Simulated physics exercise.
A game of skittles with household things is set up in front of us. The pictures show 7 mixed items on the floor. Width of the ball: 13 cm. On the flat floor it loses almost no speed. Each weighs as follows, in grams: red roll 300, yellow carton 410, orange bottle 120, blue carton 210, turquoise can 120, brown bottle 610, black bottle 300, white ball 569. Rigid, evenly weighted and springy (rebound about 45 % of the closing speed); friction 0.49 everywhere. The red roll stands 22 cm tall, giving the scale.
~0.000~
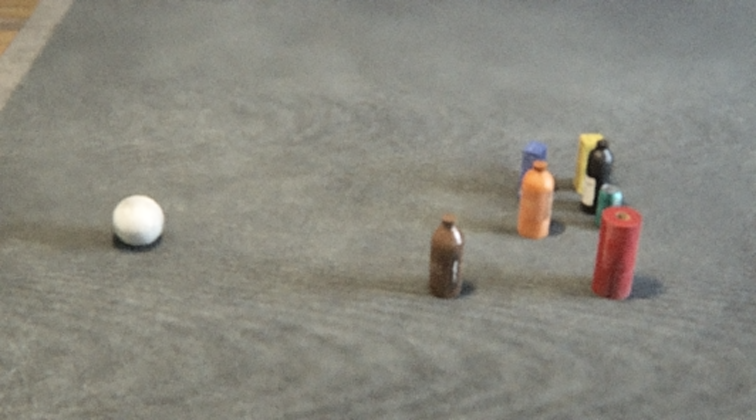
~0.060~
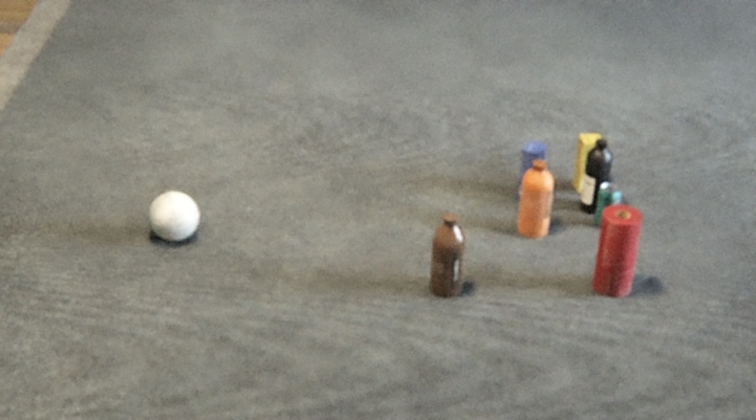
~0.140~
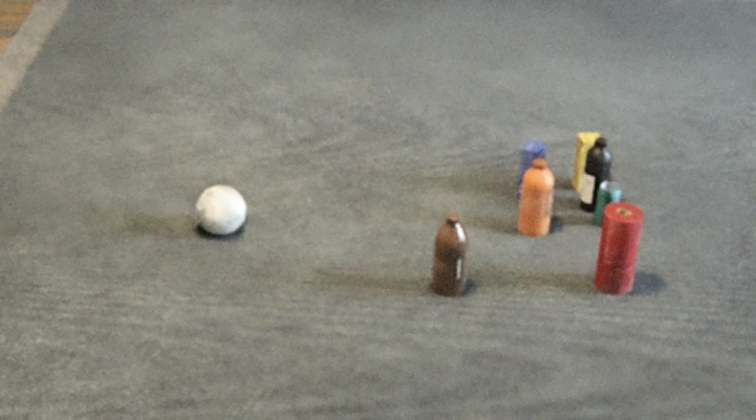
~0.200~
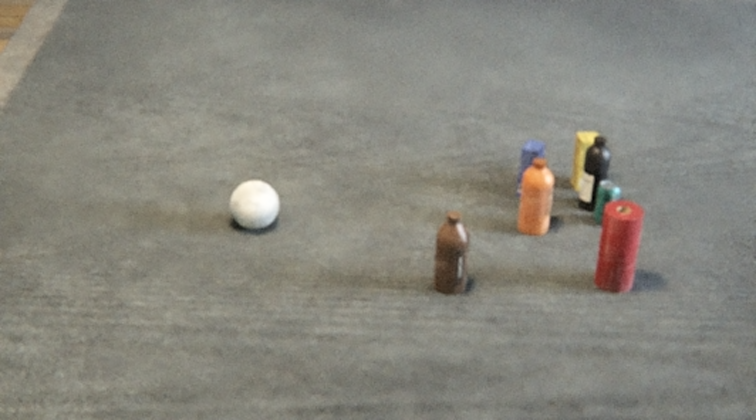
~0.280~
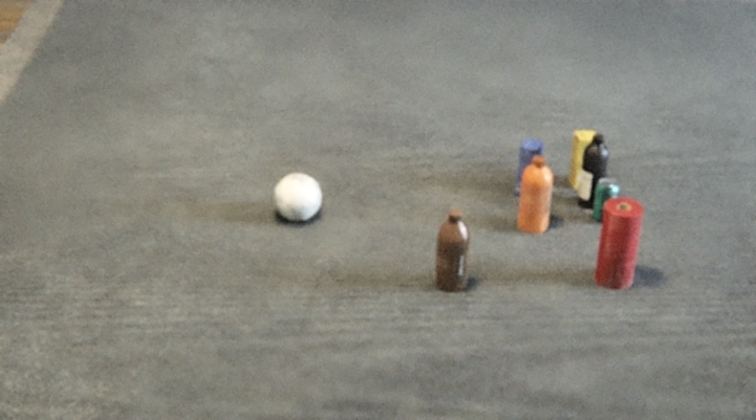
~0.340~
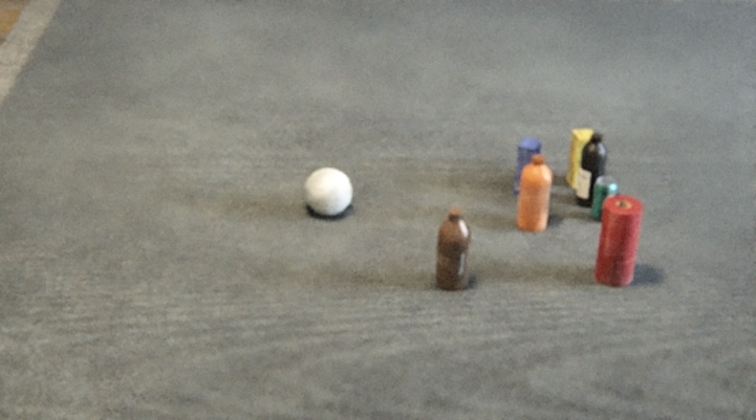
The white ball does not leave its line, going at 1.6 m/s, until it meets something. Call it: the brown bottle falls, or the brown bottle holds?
It holds.
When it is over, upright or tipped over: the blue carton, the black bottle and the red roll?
In the last frame the blue carton does not stay up, the black bottle remains up and the red roll remains up.
Around 0.84 s, 126 cm rolled; white ball near (554, 149); blue carton at 18° to upright.
Around 1.24 s, 180 cm rolled; white ball near (688, 116); blue carton on its side.
Finally (1.7 s), on their side or leaning hard on the floor, blue carton; the other 6 still in place (within 8 cm). Final places as that camera would see them, brown bottle near (453, 248).
